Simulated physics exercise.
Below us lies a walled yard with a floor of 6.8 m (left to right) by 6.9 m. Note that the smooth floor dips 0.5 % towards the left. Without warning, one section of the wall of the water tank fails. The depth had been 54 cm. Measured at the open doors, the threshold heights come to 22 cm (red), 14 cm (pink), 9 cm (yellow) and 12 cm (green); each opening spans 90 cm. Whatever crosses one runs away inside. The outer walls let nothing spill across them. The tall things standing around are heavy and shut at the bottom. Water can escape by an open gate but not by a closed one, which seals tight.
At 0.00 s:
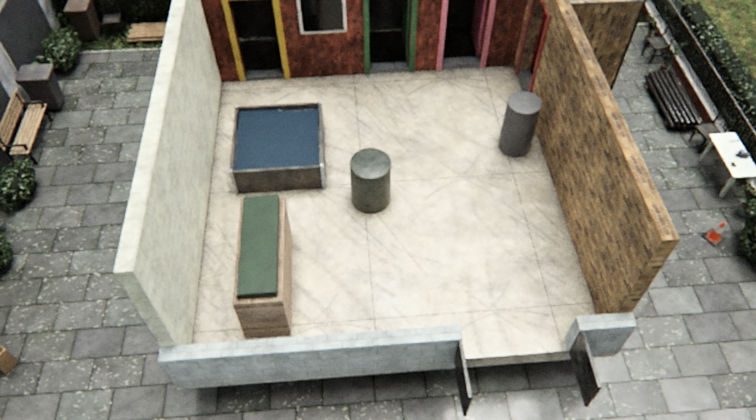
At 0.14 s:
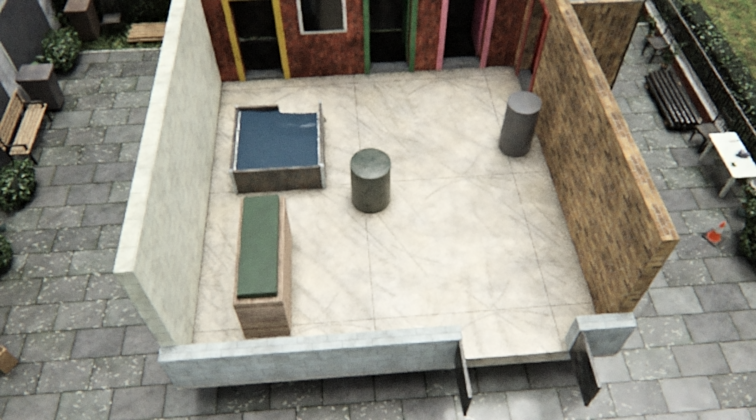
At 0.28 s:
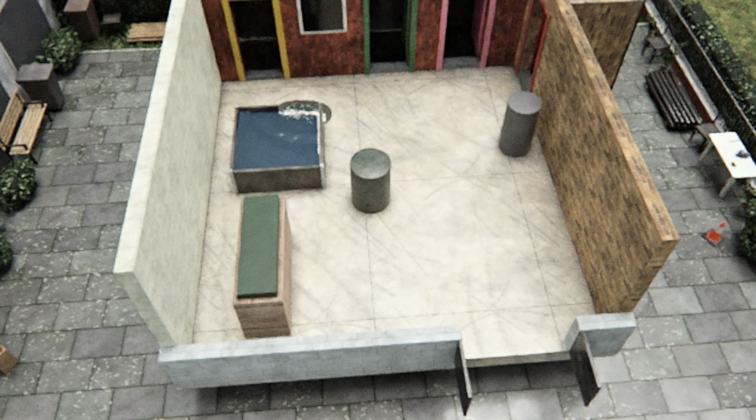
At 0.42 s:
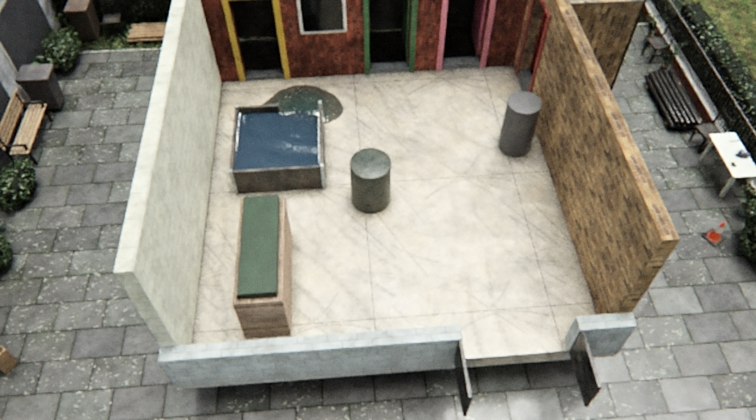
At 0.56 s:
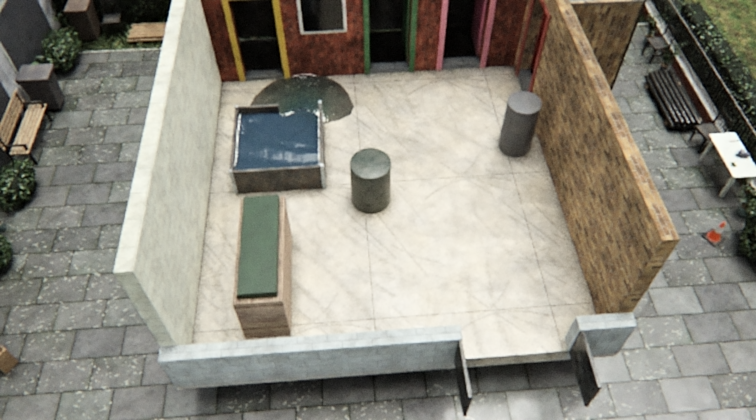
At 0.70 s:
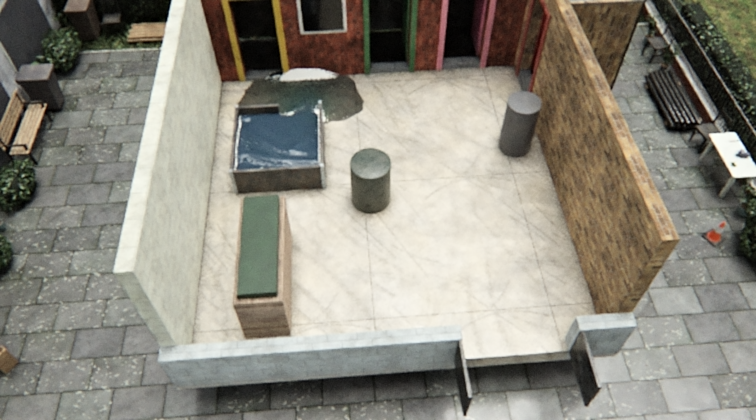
Water pours from the far side of the tank and spreads across the pale floor behind it.
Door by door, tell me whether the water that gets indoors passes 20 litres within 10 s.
In the end red door: Beneath the limit; pink door: Beneath the limit; yellow door: Above the limit; green door: Beneath the limit.
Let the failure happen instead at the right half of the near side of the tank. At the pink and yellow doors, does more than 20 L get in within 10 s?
Log - pink: Threshold not reached, yellow: Threshold not reached.
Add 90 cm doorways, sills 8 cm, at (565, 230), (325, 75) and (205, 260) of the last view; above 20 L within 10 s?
In that order: Short of it, beyond it, short of it.
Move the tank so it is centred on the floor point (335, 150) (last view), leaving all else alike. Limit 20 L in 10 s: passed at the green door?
So the green door tops the limit.
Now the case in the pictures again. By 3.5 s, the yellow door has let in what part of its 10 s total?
Around 80 percent.
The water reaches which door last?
Red.
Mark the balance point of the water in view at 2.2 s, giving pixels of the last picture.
At roughly (301, 127).
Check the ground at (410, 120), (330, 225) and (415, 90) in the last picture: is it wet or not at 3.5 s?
Point 1: Reached; point 2: Unreached; point 3: Reached.
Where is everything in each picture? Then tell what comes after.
The water tank at (278, 138) is whole and still, 54 cm deep, in the first frame.
Water pours out on the water tank's far side and has run 0.5 m, to a hidden place; typically 7 cm deep outside, 54 cm at the water tank's back, in the second frame.
The front is at (288, 105), 0.8 m from the gap on the water tank's far side; 0.6 m2 of floor is under water; 54 cm left at the back of the water tank, in the third frame.
Water pours out on the water tank's far side and has run 1.2 m, to (291, 90); typically 6 cm deep outside, 54 cm at the water tank's back, in the fourth frame.
The front is at (322, 78), 1.6 m from the gap on the water tank's far side; 2.3 m2 of floor is under water; 52 cm left at the back of the water tank, in the fifth frame.
Water pours out on the water tank's far side and has run 1.8 m, to (343, 76); typically 5 cm deep outside, 46 cm at the water tank's back, in the sixth frame.
After 1.4 s water covers 10 % of the floor and is deepest (31 cm) near (301, 79); red door not reached, pink door not reached, yellow door 18 cm at the sill, 11 L in, green door 8 cm at the sill, 0 L in.
After 2.2 s water covers 15 % of the floor and is deepest (28 cm) near (222, 83); red door not reached, pink door 4 cm at the sill, 0 L in, yellow door 18 cm at the sill, 40 L in, green door 10 cm at the sill, 0 L in.
After 3.5 s water covers 30 % of the floor and is deepest (20 cm) near (222, 83); red door 13 cm at the sill, 0 L in, pink door 4 cm at the sill, 0 L in, yellow door 13 cm at the sill, 68 L in, green door 7 cm at the sill, 0 L in.
After 6.0 s water covers 50 % of the floor and is deepest (14 cm) near (222, 83); red door 9 cm at the sill, 0 L in, pink door 3 cm at the sill, 0 L in, yellow door 8 cm at the sill, 82 L in, green door 5 cm at the sill, 0 L in.
After 10.0 s water covers 80 % of the floor and is deepest (8 cm) near (199, 288); red door 5 cm at the sill, 0 L in, pink door 6 cm at the sill, 0 L in, yellow door 6 cm at the sill, 84 L in, green door 3 cm at the sill, 0 L in.
